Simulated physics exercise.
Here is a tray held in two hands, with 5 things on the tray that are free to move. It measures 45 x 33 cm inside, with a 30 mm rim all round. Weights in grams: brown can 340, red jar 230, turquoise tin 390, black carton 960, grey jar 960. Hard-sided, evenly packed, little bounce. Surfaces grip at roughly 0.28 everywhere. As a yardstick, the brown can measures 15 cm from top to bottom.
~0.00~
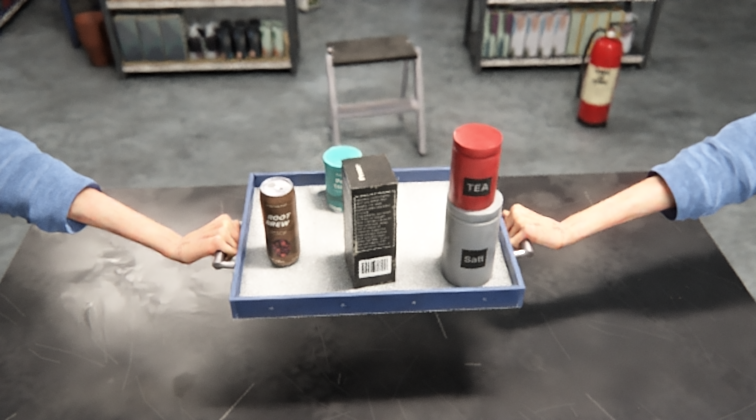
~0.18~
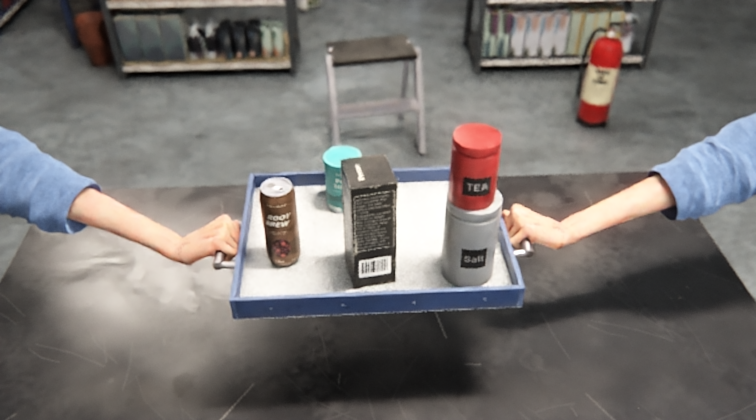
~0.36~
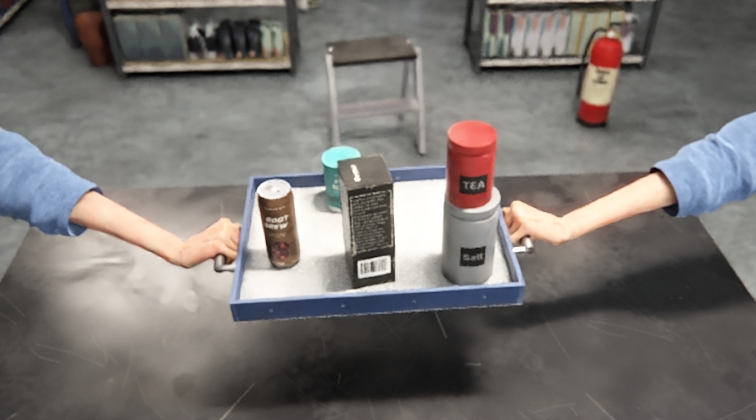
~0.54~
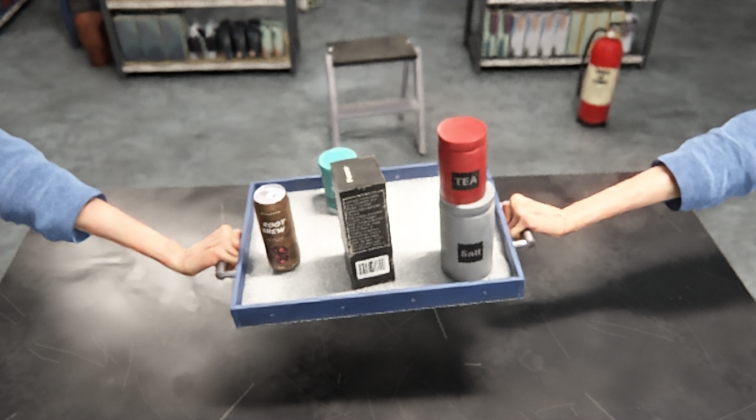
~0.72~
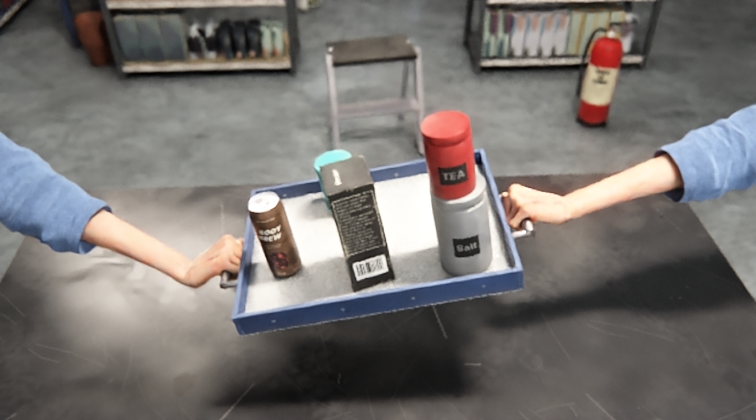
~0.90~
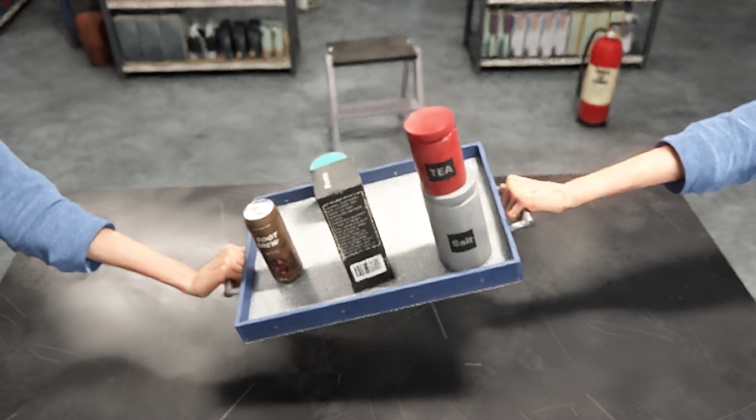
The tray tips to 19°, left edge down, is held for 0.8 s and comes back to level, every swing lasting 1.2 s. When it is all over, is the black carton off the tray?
The black carton slides or falls off.
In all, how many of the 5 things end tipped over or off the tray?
That comes to 3.
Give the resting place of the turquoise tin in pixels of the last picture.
At about (269, 183).
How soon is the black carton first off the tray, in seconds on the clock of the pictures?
Near 2.0 s.
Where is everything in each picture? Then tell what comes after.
The first frame shows tray level; black carton (369, 223); brown can (281, 223).
The second frame shows tray level; turquoise tin (344, 180); grey jar (470, 235).
The third frame shows tilt 2°, left edge down; brown can (280, 226); red jar (470, 165).
The fourth frame shows tilt 5°, left edge down; grey jar (466, 229).
The fifth frame shows tilt 10°, left edge down; brown can (276, 237); red jar (449, 156).
The sixth frame shows tilt 15°, left edge down; black carton (353, 226).
After 1.60 s, tilt 19°, left edge down; black carton slid 12 cm near (282, 247); red jar tipped 9° from how it sat; grey jar slid 11 cm.
After 2.00 s, tilt 19°, left edge down; brown can, red jar and black carton now off the tray; grey jar slid 24 cm; turquoise tin slid 14 cm.
After 2.20 s, tilt 19°, left edge down; grey jar slid 31 cm; turquoise tin slid 14 cm.
After 2.80 s, tilt 7°, left edge down; grey jar slid 34 cm; turquoise tin slid 14 cm.
At rest (3.8 s), off the tray, brown can, red jar and black carton; not toppled but over 5 cm from the start, turquoise tin and grey jar. In the last view, black carton near (107, 327).
